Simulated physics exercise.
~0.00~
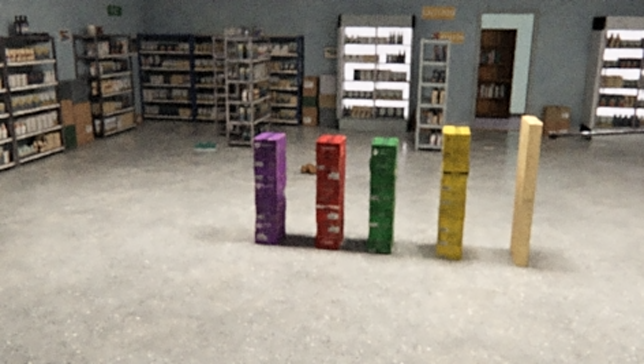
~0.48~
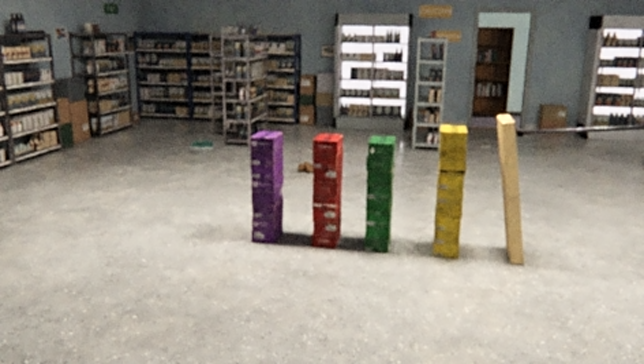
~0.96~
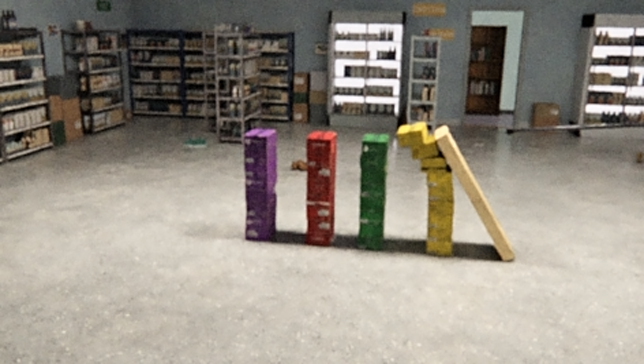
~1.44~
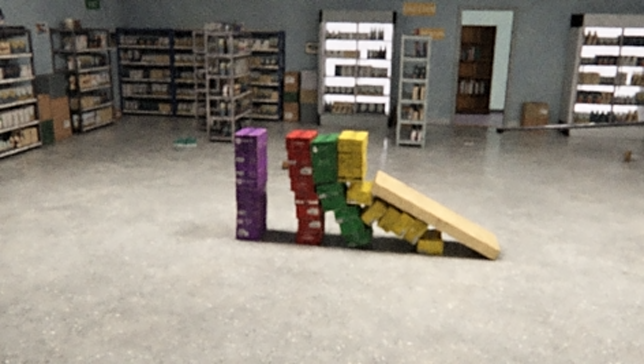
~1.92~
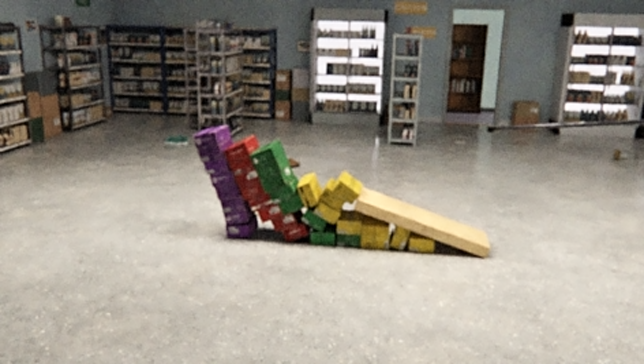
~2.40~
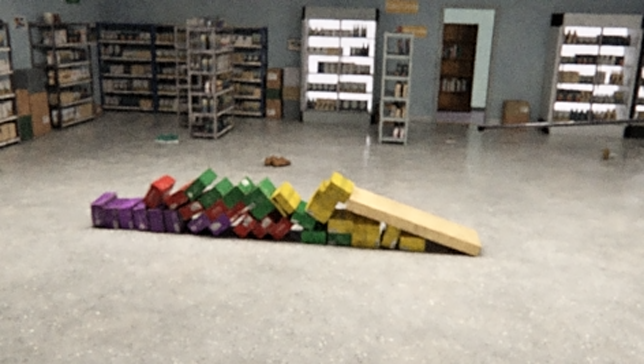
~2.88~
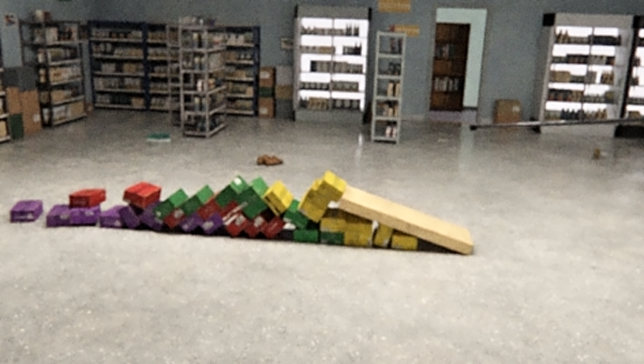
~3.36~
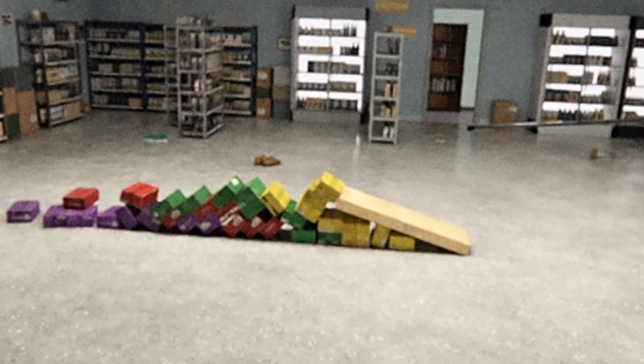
A leaning board topples four colored stacks of boxes leftward into a long, low heap.
